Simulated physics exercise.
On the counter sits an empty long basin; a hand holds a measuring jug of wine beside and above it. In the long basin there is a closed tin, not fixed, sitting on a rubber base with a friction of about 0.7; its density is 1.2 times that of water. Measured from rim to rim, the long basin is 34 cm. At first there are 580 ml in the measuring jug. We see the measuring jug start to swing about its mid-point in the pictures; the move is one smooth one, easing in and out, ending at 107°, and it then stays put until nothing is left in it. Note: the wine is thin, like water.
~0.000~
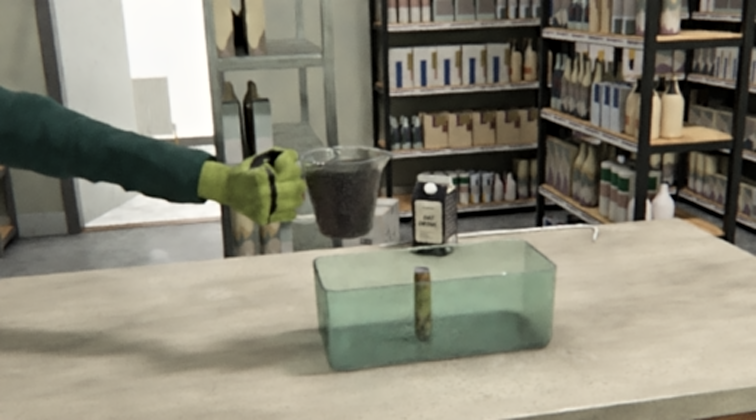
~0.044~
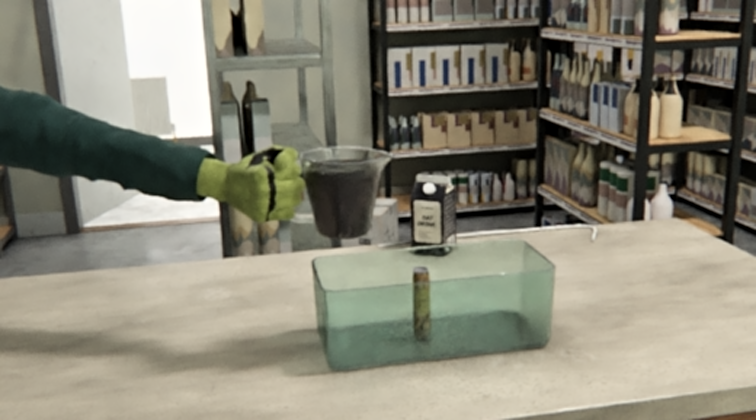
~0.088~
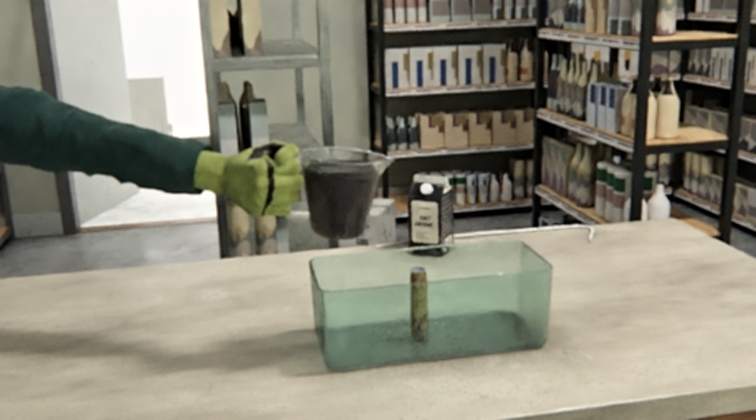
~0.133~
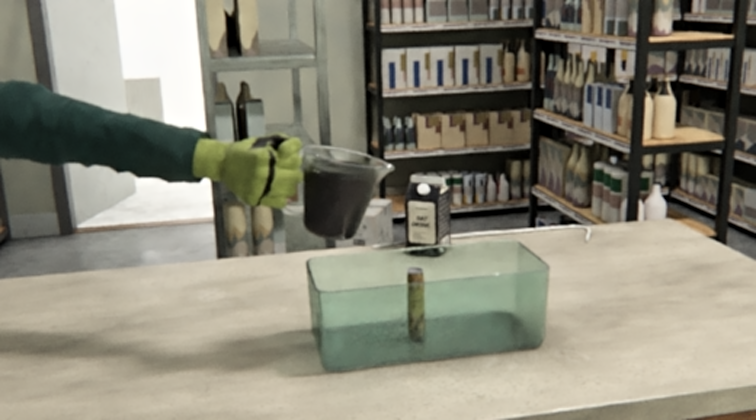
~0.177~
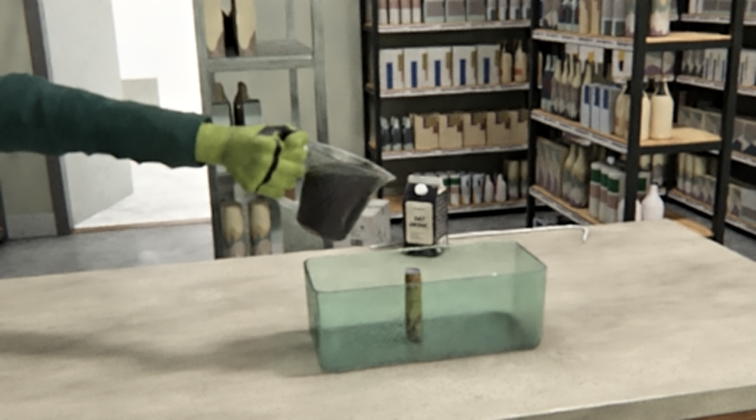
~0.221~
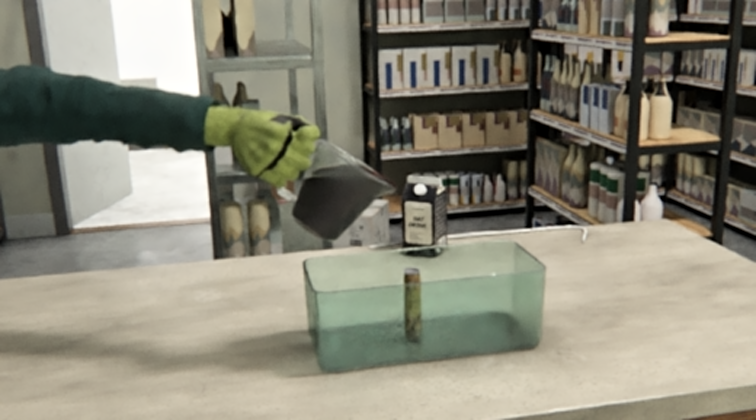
A gloved hand smoothly tilts a jug of dark liquid rightward above a clear green basin.
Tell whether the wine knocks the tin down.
The wine knocks it down.
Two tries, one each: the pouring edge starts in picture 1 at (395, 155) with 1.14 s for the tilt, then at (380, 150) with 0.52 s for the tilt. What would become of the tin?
First it tips over; then it tips over.
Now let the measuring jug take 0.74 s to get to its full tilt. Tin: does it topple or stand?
Result: Tin tipped over.
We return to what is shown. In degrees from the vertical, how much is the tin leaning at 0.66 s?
I'd put it at close to 0 degrees off upright.
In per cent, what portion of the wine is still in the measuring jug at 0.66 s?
Share remaining: Approx. 4 %.
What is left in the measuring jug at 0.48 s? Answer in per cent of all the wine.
Fraction remaining: Approx. 38 per cent.
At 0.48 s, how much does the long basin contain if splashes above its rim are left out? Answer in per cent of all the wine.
Around 38 percent.
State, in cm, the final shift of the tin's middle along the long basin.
The middle of the tin ends some 10.0 cm along the basin.
Then, 0.48 s in, the tilt is 100° and 39 per cent is still to pour; the tin stands where it began.
Then, 0.66 s in, the tilt is 107° and 4 per cent is still to pour; the tin stands 2 cm from where it began.
Then, 0.86 s in, the tilt is 107° and 0 per cent is still to pour; the tin leans 53°.
Then, 1.07 s in, the tilt is 107° and 0 per cent is still to pour; the tin lies on its side.
Finally, the tin lies on its side.
